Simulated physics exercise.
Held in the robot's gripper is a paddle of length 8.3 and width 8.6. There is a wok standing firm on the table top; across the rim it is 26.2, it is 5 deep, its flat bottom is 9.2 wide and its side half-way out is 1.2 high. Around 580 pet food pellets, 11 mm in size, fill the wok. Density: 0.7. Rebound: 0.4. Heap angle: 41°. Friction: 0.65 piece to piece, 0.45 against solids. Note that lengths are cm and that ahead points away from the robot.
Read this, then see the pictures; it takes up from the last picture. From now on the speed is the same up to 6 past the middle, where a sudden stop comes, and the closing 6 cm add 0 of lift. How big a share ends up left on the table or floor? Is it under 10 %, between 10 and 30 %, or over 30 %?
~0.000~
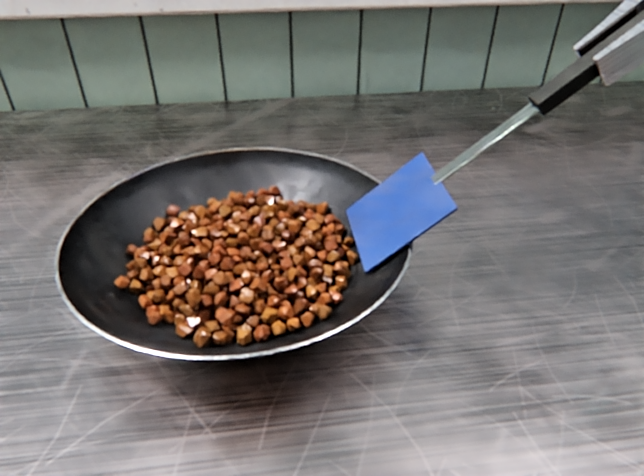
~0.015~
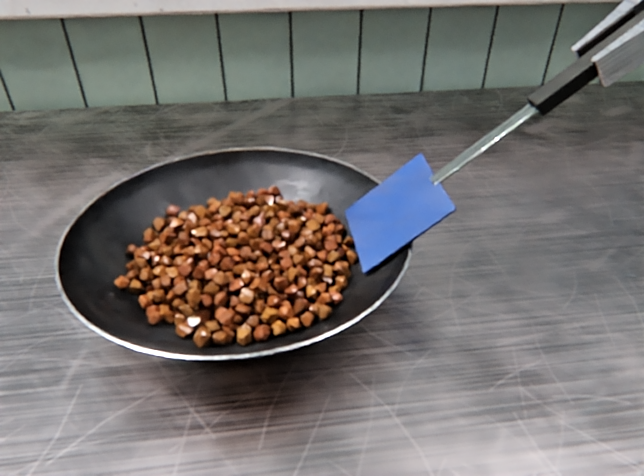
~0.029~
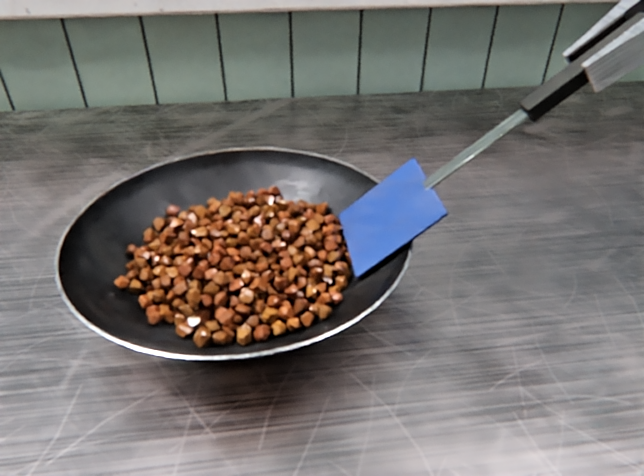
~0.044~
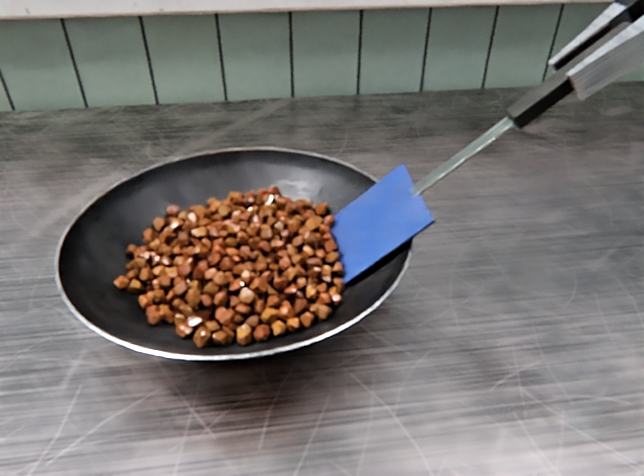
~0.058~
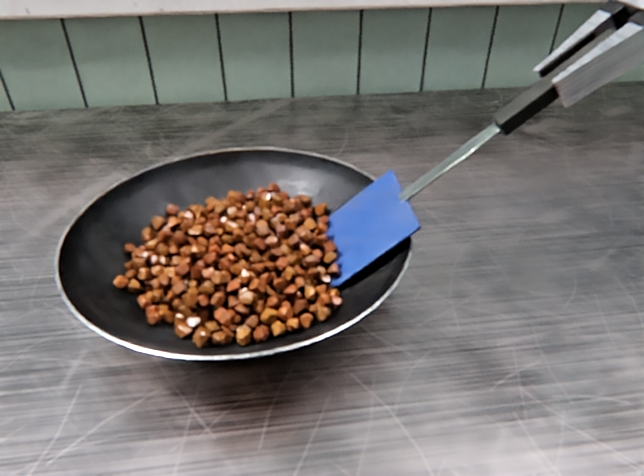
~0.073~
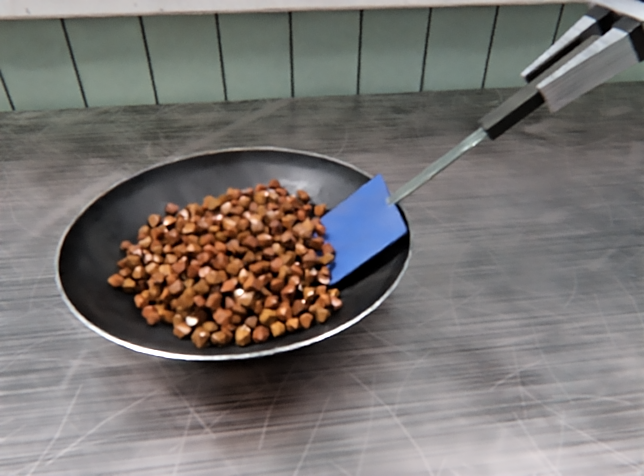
It is between 10 and 30 %.
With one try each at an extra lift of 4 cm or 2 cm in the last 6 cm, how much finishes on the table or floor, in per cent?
I'd say close to 10 percent for the first and close to 15 percent for the second.
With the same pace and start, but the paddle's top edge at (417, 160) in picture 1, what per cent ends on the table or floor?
Spill: Approx. 20 per cent.
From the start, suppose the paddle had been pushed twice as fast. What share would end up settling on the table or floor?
Roughly 25 per cent, I'd say.
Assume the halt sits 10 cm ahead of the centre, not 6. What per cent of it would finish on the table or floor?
Then around 45 per cent.
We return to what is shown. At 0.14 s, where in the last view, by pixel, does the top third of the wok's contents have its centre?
Centre estimated at around (193, 241).
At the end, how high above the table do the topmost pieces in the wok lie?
Some 7.0 cm above the table.
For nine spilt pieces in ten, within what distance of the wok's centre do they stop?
Around 25 centimetres from the centre.
After 0.14 s, sloping 40°, highest piece 5 above the table; 582 in the wok.
After 0.20 s, sloping 40°, highest piece 7 above the table; 582 in the wok.
After 0.43 s, sloping 40°, highest piece 7 above the table; 499 in the wok, 80 on the table or floor, 3 on the blade or in flight.
After 1.48 s, sloping 40°, highest piece 7 above the table; 498 in the wok, 84 on the table or floor.
In the end, 498 in the wok, 84 on the table or floor. That is 14 % on the table or floor.
